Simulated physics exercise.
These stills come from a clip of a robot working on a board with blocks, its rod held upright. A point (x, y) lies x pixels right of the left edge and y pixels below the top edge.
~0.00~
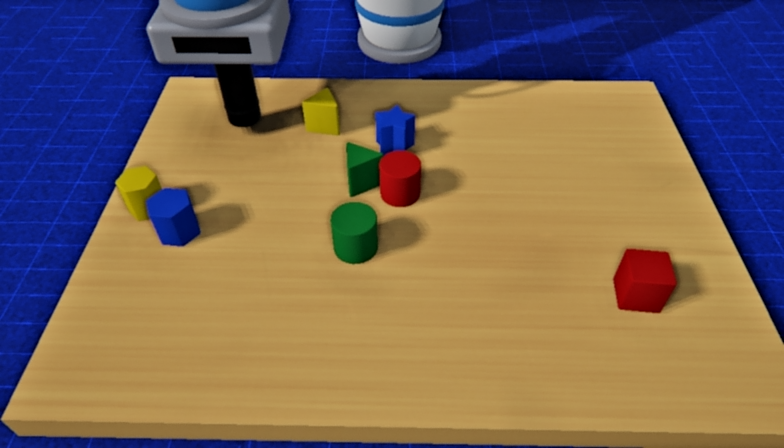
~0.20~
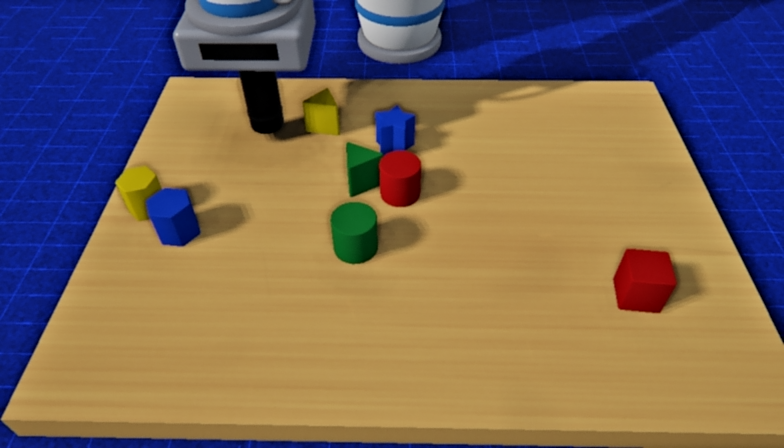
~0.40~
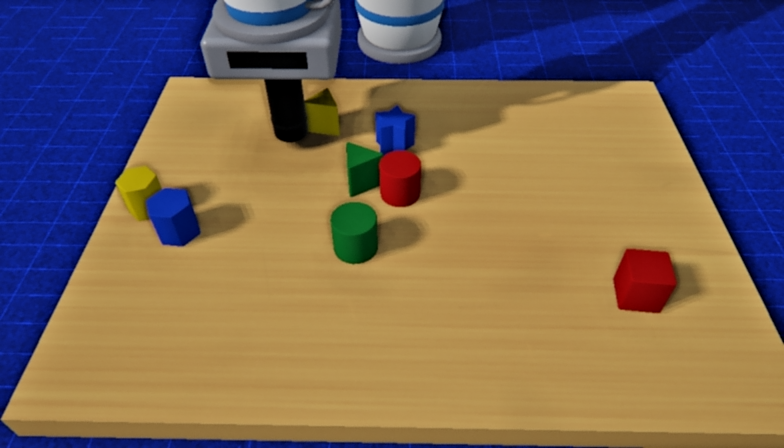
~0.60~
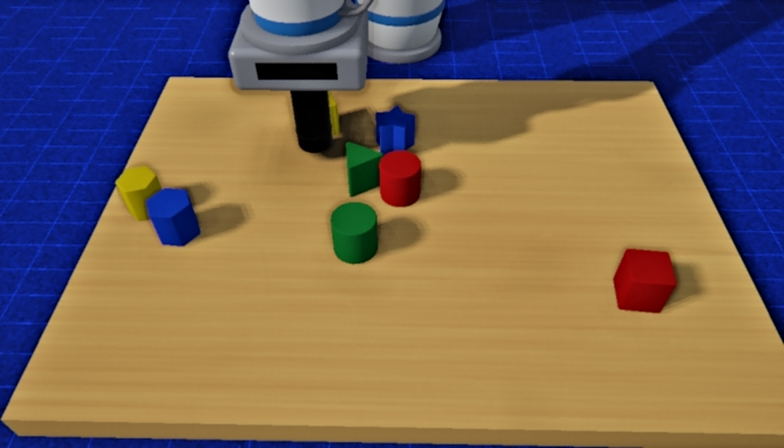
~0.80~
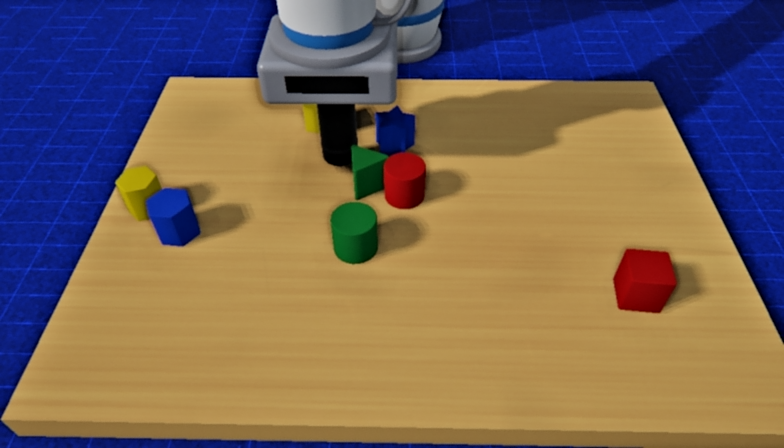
On a wooden board, a robot's black rod moves right and nudges the green triangle.
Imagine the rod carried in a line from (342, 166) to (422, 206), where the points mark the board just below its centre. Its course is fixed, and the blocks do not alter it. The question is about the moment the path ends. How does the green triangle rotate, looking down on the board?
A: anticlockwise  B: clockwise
Choice A: Anticlockwise.
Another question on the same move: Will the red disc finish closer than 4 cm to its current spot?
No, it doesn't check out.
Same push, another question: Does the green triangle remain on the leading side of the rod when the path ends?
Yes, that is what happens.
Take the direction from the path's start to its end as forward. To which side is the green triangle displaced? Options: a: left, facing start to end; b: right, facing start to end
a: Left, facing start to end.
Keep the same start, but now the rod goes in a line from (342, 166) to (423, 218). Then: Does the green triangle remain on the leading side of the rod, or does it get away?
Most likely the green triangle stays ahead.
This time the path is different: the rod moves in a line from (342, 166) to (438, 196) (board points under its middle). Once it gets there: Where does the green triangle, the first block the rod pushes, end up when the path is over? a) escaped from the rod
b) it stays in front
Choice b: It stays in front.
What follows on the original path. One third of the way, rod at (367, 169); green triangle at (401, 165), turned 25° anticlockwise; red disc at (433, 175).
Two thirds of the way, rod at (394, 182); green triangle at (433, 175), turned 40° anticlockwise; red disc at (466, 185).
At the end, rod at (423, 195); green triangle at (458, 186), turned 65° anticlockwise; blue star block unmoved; red disc at (496, 191).
